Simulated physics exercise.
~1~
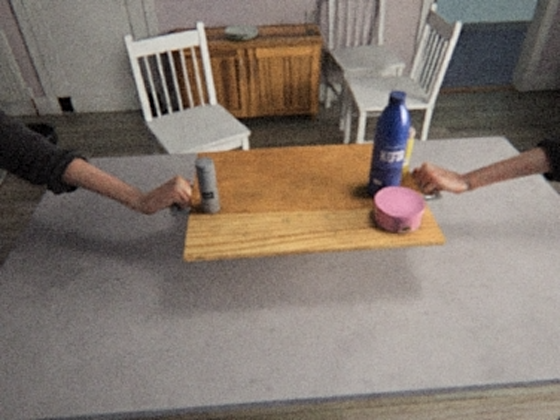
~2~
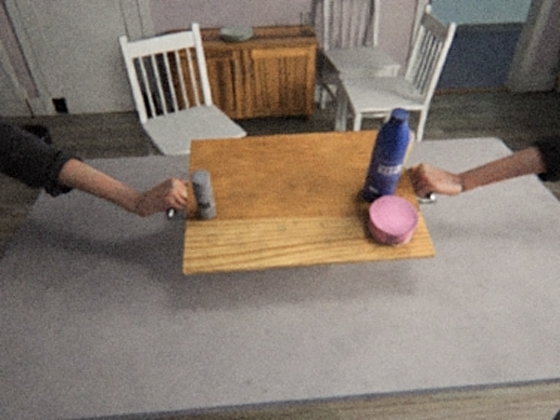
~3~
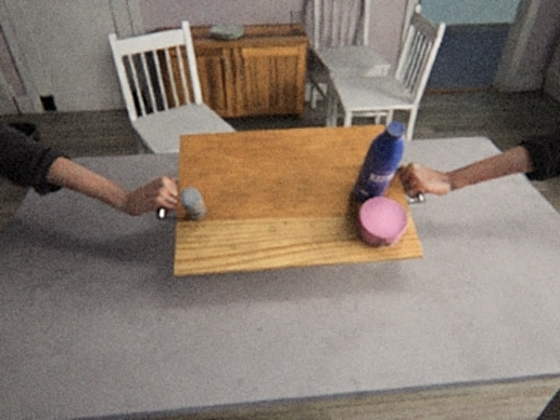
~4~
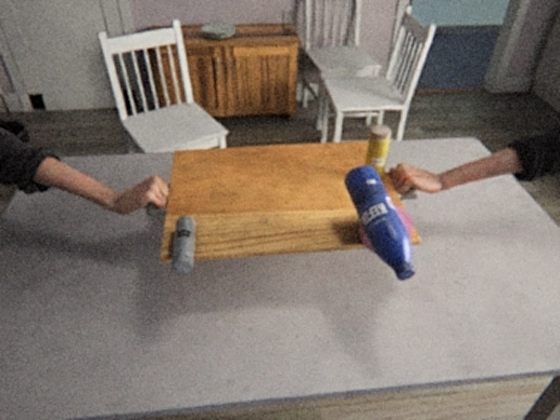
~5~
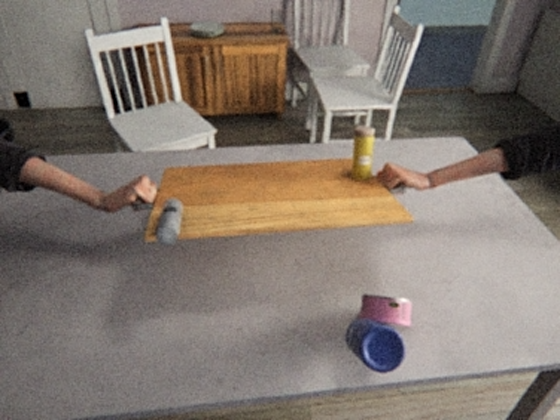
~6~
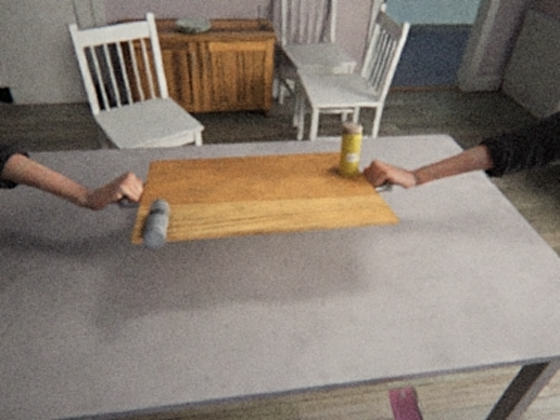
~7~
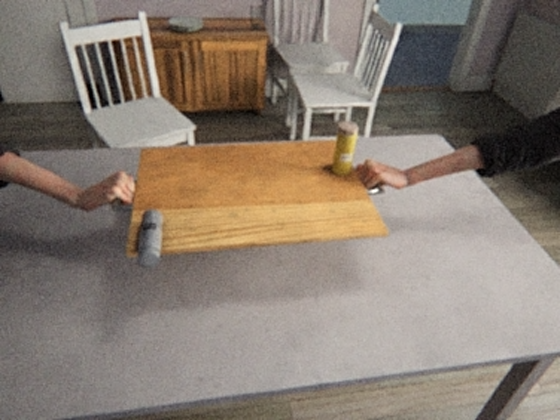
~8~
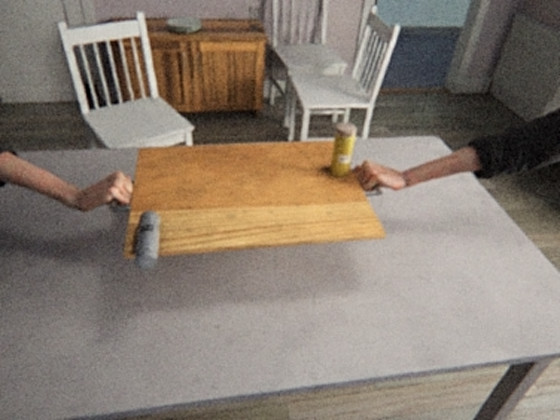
Two hands, one at each side, hold a flat wooden tray above a grey table, seen from the front and above, with white chairs and a wooden cabinet behind. A grey shaker stands at the left of the tray, and a blue bottle, a pink tub and a partly hidden yellow shaker stand at the right. The tray tips toward the viewer, and the grey shaker topples onto its side near the edge. The bottle and tub tumble off the front and drop from sight as the tray tilts back. Finally the tray steadies, the grey shaker lying at left and the yellow one upright at right.
